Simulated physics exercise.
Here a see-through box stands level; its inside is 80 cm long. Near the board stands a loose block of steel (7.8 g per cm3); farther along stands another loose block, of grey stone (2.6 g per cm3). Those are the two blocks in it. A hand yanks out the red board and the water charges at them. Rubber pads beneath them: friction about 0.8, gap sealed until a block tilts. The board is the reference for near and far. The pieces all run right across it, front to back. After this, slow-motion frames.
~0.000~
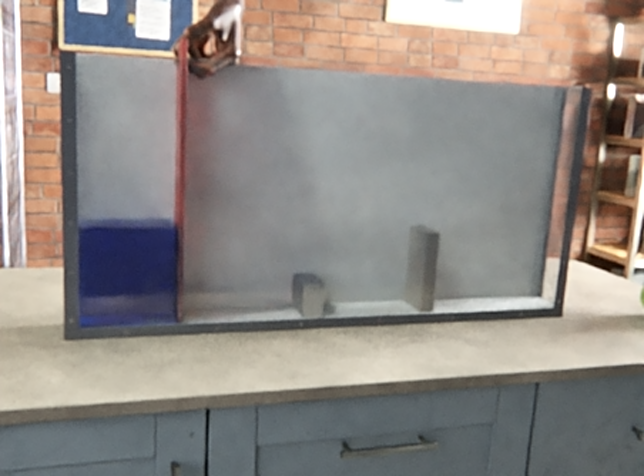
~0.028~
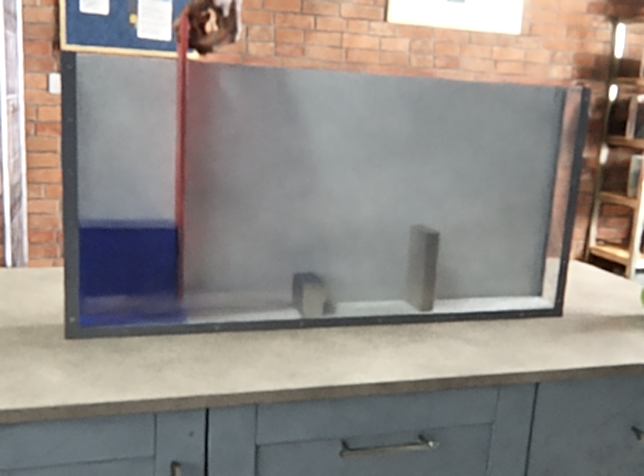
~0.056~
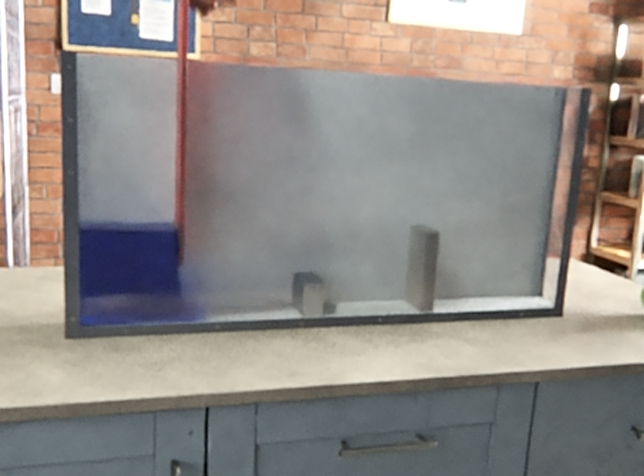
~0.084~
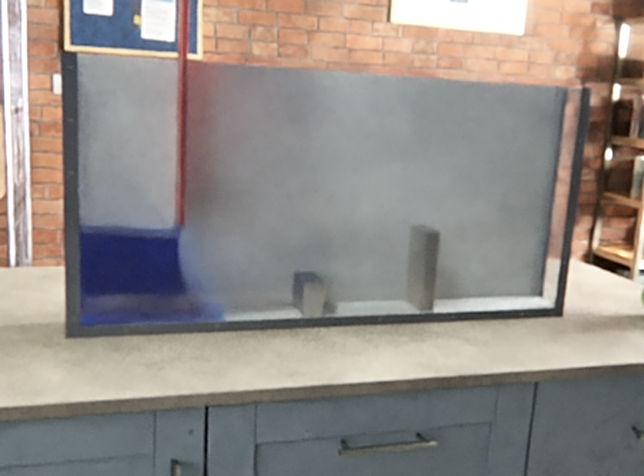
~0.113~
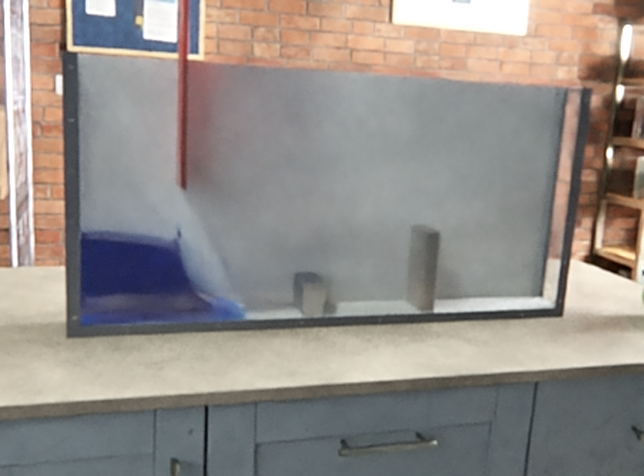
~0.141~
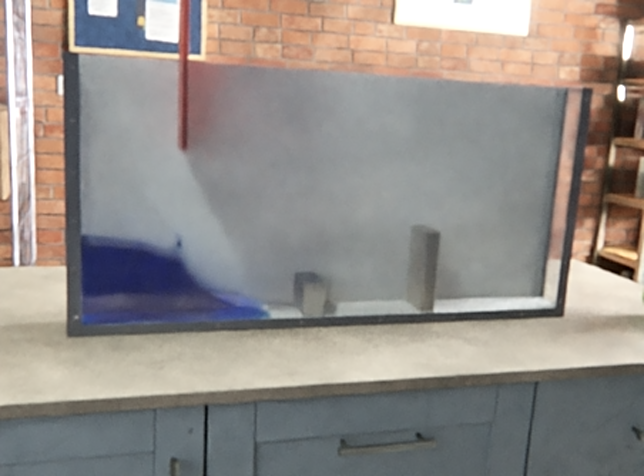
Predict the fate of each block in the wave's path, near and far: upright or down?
After the wave: Near block upright; far block upright.
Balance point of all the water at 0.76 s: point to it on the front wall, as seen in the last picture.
Roughly at pixel (271, 299).
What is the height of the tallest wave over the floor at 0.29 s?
About 17.0 cm.
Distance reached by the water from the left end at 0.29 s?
About 36 cm.
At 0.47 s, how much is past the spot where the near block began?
Estimate: Close to 20 per cent.
After 0.29 s the front has run 36 cm from the left wall, the near block is upright and the far block is upright.
After 0.47 s the near block is upright and the far block is upright.
After 0.76 s the near block is upright and the far block is upright.
In the end the near block is upright and the far block is upright; 0 per cent of the water is past where the far block first stood.
